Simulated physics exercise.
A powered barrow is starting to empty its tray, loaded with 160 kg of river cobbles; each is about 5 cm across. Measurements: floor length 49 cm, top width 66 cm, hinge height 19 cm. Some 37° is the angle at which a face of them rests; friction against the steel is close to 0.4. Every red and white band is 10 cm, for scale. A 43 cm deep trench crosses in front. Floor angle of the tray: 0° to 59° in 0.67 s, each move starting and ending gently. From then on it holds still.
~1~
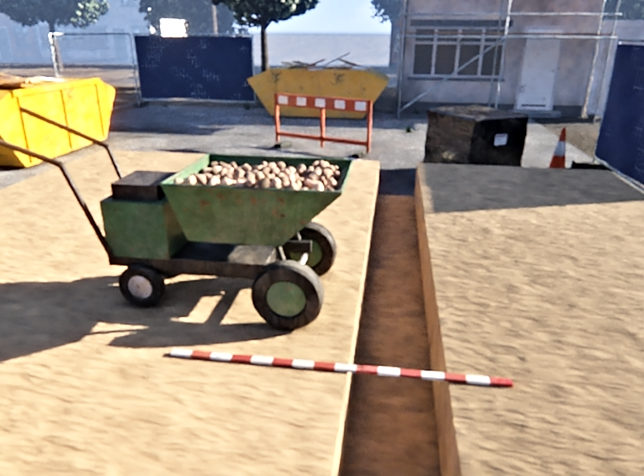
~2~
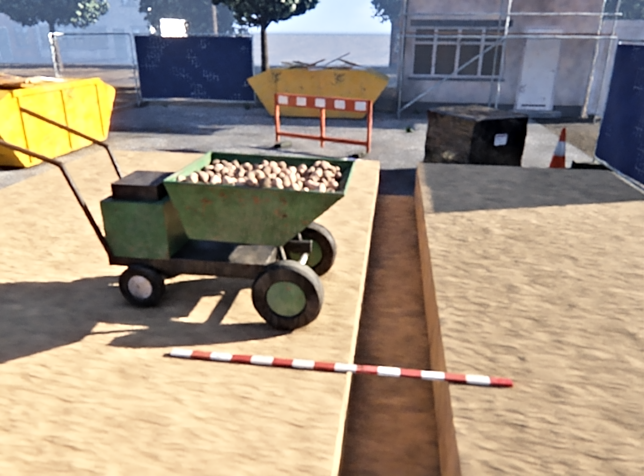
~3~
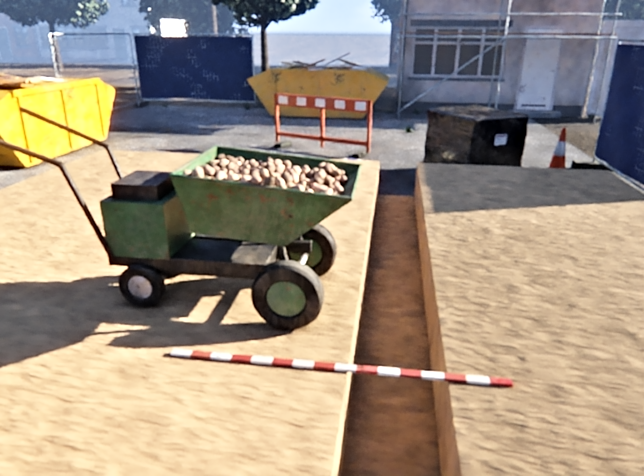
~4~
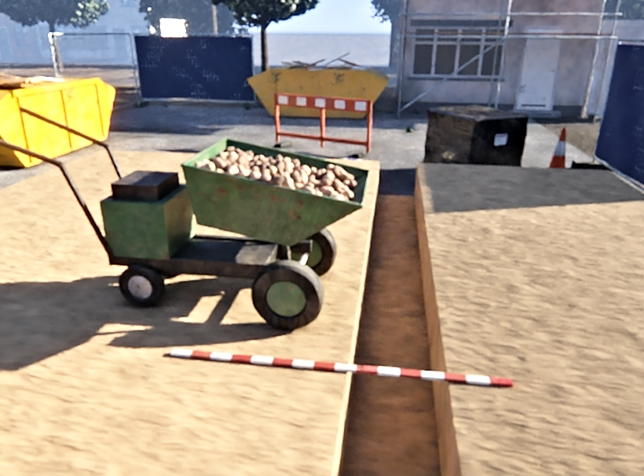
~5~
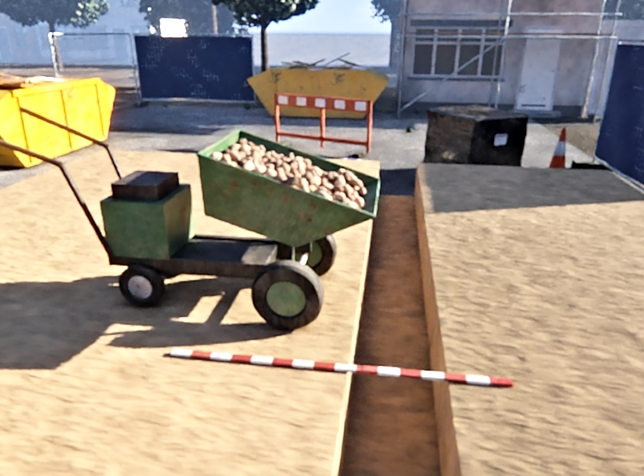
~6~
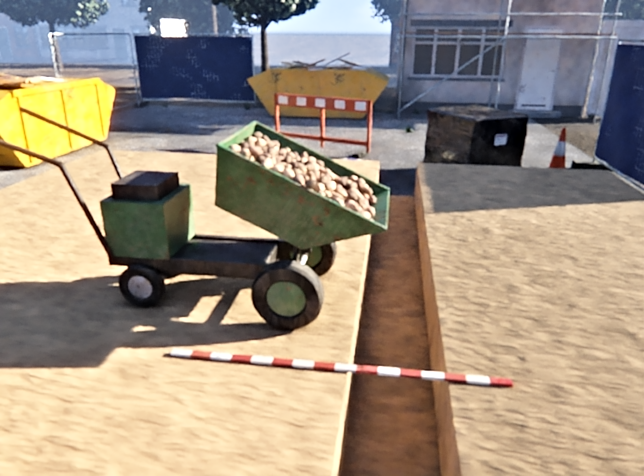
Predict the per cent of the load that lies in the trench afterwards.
51 per cent.
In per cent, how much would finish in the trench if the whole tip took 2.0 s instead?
Around 65 per cent would end in the trench.
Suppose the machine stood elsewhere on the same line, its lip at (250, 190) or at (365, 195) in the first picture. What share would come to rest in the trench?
Roughly 90 in a hundred from the first, 30 in a hundred from the second.
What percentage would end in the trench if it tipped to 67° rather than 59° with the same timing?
Roughly 40%.
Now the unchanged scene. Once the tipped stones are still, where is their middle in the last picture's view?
Roughly (434, 308), I'd say.
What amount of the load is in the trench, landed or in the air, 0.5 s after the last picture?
About 10 per cent by then.
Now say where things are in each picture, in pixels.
Lip at (342, 194), floor tilted 0°, highest stones at (308, 171), in the first frame.
The tray is at 1°, its lip at (344, 195); the top of the load is at (283, 171), in the second frame.
Lip at (352, 199), floor tilted 5°, highest stones at (240, 167), in the third frame.
Lip at (363, 207), floor tilted 10°, highest stones at (235, 158), in the fourth frame.
The tray is at 17°, its lip at (375, 217); the top of the load is at (238, 150), in the fifth frame.
Lip at (386, 230), floor tilted 25°, highest stones at (253, 143), in the sixth frame.
Then, 0.2 s after the last picture the floor is at 50°, 100 % in the tray; the foremost stones are at (401, 241).
Then, 0.5 s after the last picture the floor is at 59°, 84 % in the tray, 10 % in the trench, 6 % past the trench; the foremost stones are at (464, 308).
Then, 0.8 s after the last picture the floor is at 59°, 41 % in the tray, 14 % in the trench, 45 % past the trench; the foremost stones are at (579, 319).
Then, 2.8 s after the last picture the floor is at 59°, 0 % in the tray, 51 % in the trench, 48 % past the trench; the foremost stones are past the picture's edge.
